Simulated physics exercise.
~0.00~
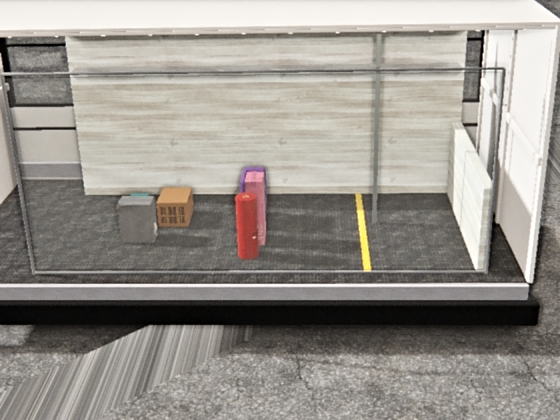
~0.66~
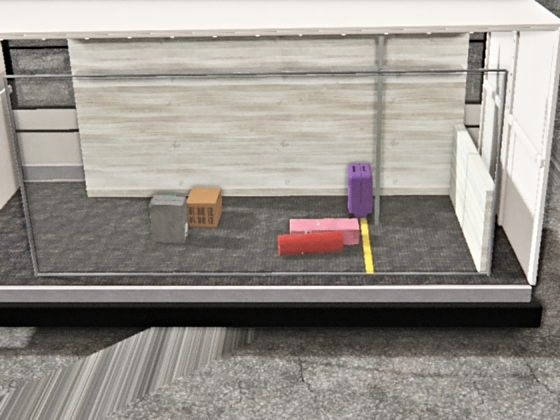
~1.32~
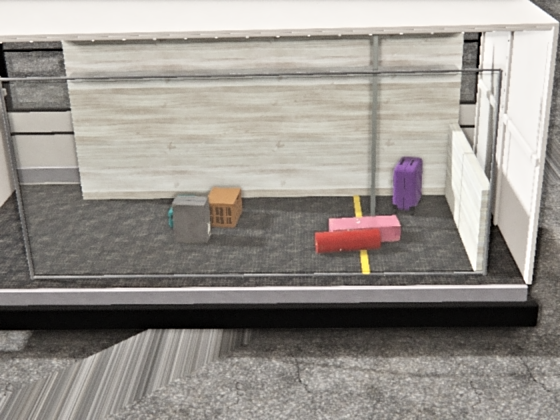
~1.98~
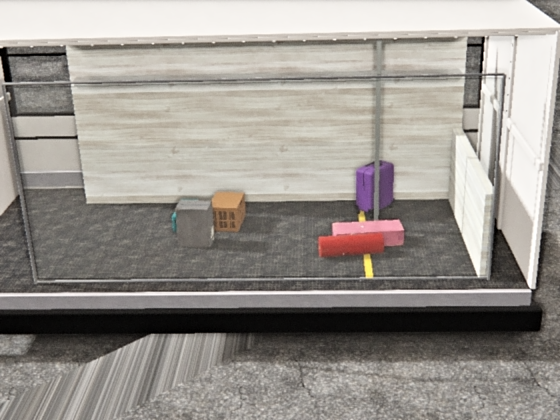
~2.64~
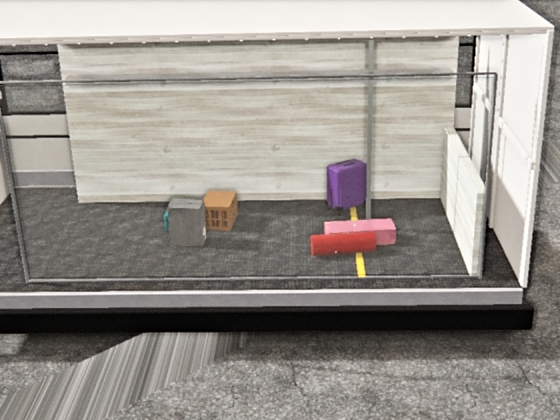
A purple wheeled case, a tall pink box and a red roll stand close together in an open-sided bay, with a grey pack and a brown crate to their left, and all of them shift right. The pink box and red roll topple onto their sides near the yellow line, while the purple case stays upright. The case travels on past the line towards the right wall as the others edge further right. It then moves back left while the rest stay put. It ends upright by the line's far end, the pink box lying across the line and the red roll's middle still short of it.
